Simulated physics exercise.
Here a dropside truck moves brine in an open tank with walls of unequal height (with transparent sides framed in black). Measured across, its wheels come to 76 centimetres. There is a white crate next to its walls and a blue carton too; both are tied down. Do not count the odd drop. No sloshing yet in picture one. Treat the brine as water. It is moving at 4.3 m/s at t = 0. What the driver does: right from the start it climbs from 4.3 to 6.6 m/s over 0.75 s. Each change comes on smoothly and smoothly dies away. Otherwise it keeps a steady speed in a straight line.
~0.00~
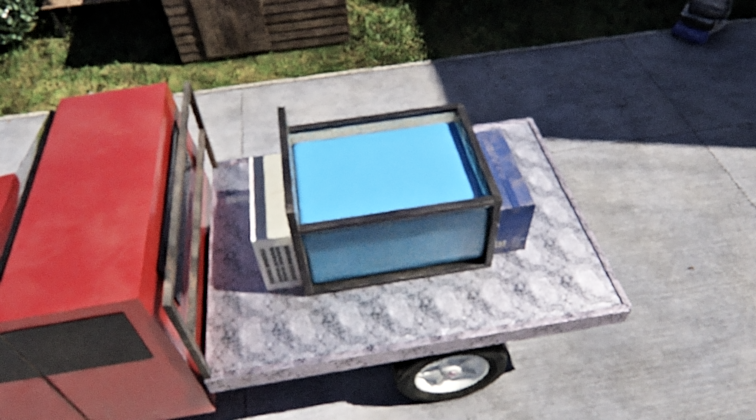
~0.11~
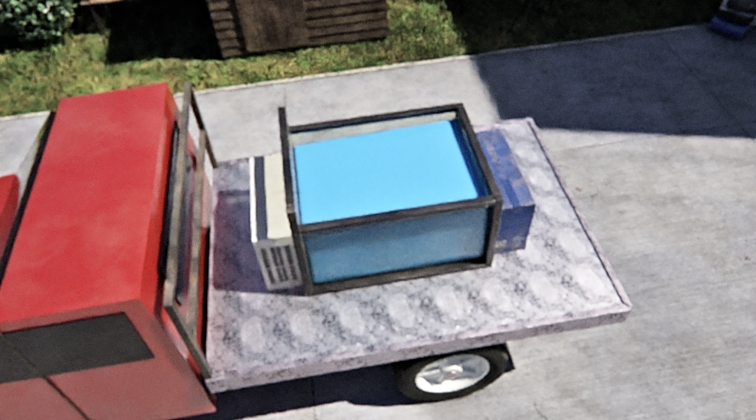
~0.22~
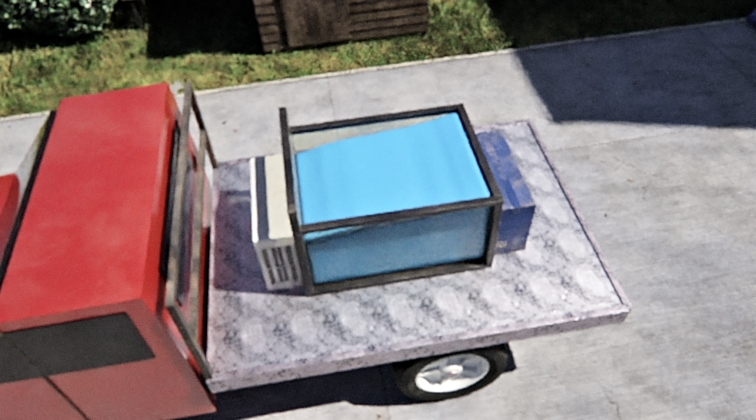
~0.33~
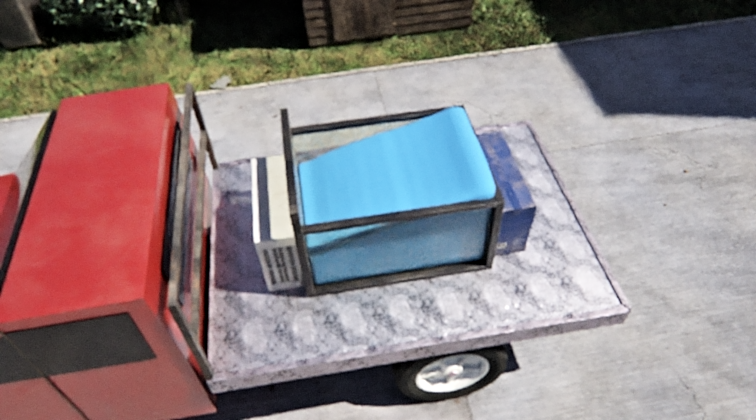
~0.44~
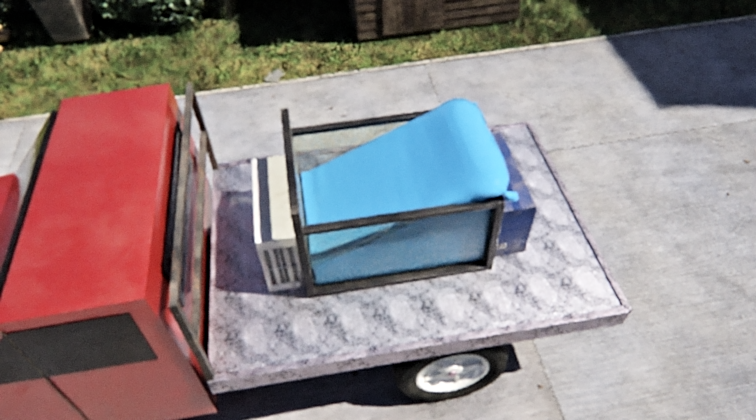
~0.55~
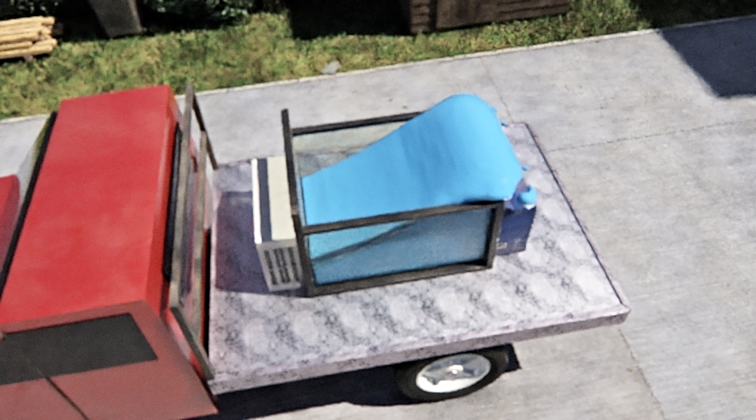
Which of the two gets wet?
Note: White crate not reached; blue carton reached.
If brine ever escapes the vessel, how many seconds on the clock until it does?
Close to 0.6 seconds.
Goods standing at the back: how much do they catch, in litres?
Estimate: Around 29 L.
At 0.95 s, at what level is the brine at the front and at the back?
Approx. 32 cm front, approx. 58 cm back.
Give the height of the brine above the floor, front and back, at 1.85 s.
At the front the surface is at 36 cm, while at the back it is at 56 cm.
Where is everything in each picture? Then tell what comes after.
In the first picture, the surface is at (304, 148) by the front wall; at (448, 128) by the back wall; it lies level with the rim line; the front is on the left, levels are read along the far wall; the white crate stands at the front; the blue carton stands at the back; a wheel hub at (453, 380).
In the second picture, the surface is at (305, 149) by the front wall; at (448, 128) by the back wall; it lies level with the rim line.
In the third picture, the surface is at (307, 158) by the front wall; at (449, 119) by the back wall; it climbs 10° towards the back.
In the fourth picture, the surface is at (309, 167) by the front wall; at (451, 111) by the back wall; it climbs 18° towards the back.
In the fifth picture, the surface is at (311, 175) by the front wall; at (452, 103) by the back wall; it climbs 26° towards the back.
In the sixth picture, the surface is at (312, 182) by the front wall; at (452, 99) by the back wall; it climbs 30° towards the back; a wheel hub at (455, 379).
By 0.95 s the surface is 33 cm up at the front and 58 cm at the back; 12 per cent is out, over the back.
By 1.35 s the surface is 74 cm up at the front and 27 cm at the back; 14 per cent is out, over the back.
By 1.85 s the surface is 36 cm up at the front and 57 cm at the back; 14 per cent is out, over the back.
By 3.73 s 18 per cent is out, over the back; the white crate has caught nothing and the blue carton 29 litres.
